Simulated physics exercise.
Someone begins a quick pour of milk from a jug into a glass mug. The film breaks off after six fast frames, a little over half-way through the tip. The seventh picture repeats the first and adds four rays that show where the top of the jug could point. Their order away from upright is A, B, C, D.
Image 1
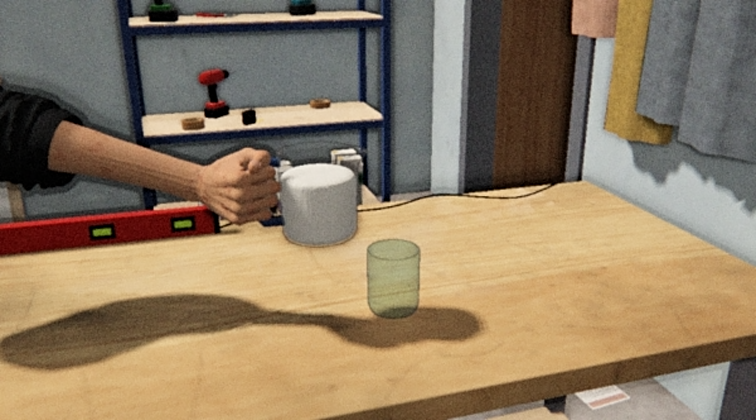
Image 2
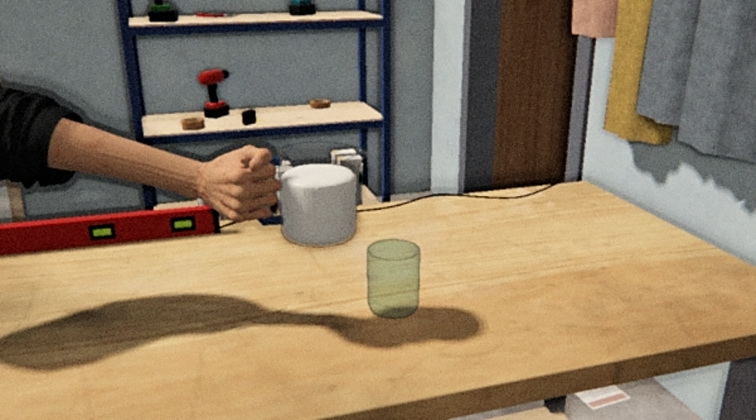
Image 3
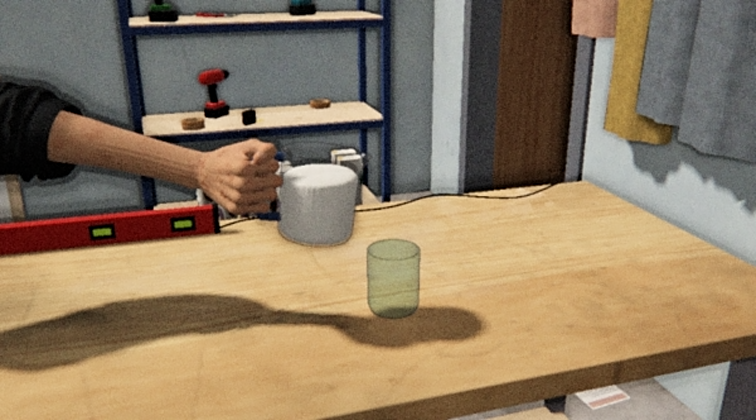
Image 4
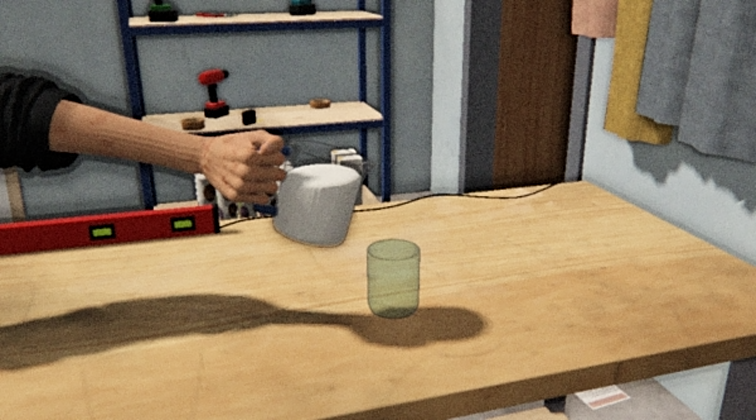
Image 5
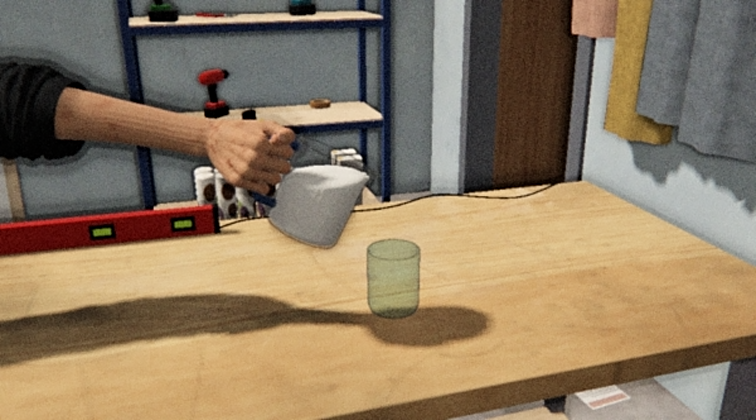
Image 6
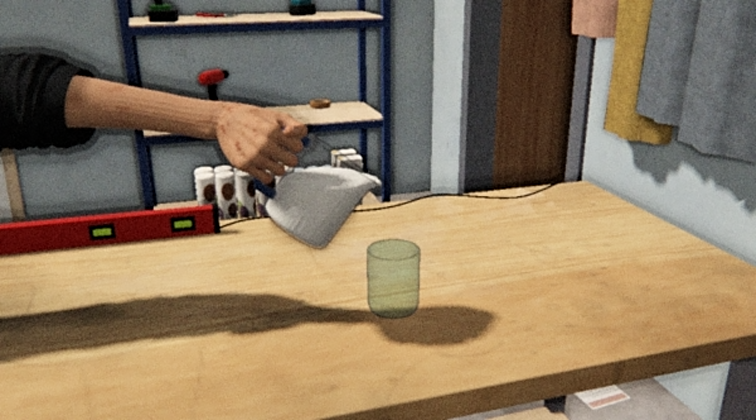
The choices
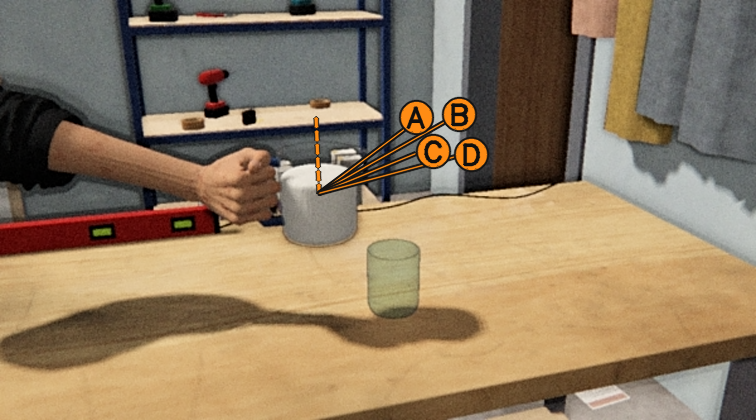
A hand held a pale gray jug above a wooden workbench, still at first, then raised its handle side and tilted it further and further to the right, near a greenish glass mug.
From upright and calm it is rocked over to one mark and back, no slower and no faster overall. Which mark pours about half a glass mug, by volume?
A.
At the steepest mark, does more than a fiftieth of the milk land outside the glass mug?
Yes, it does.
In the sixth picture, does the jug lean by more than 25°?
Yes, it does.
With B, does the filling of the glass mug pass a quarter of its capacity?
Yes.
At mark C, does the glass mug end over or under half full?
Over.
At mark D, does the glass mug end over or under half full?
Over half.
On the marked copy, A at (404, 129); B at (444, 122); C at (415, 153); D at (454, 156).
If A is chosen, the glass mug ends with about 50 % of what it can hold; 4 % of the milk is spilt.
If B is chosen, the glass mug ends with about 77 % of what it can hold; 4 % of the milk is spilt.
If C is chosen, the glass mug ends with about 81 % of what it can hold; 16 % of the milk is spilt.
If D is chosen, the glass mug ends with about 88 % of what it can hold; 25 % of the milk is spilt.
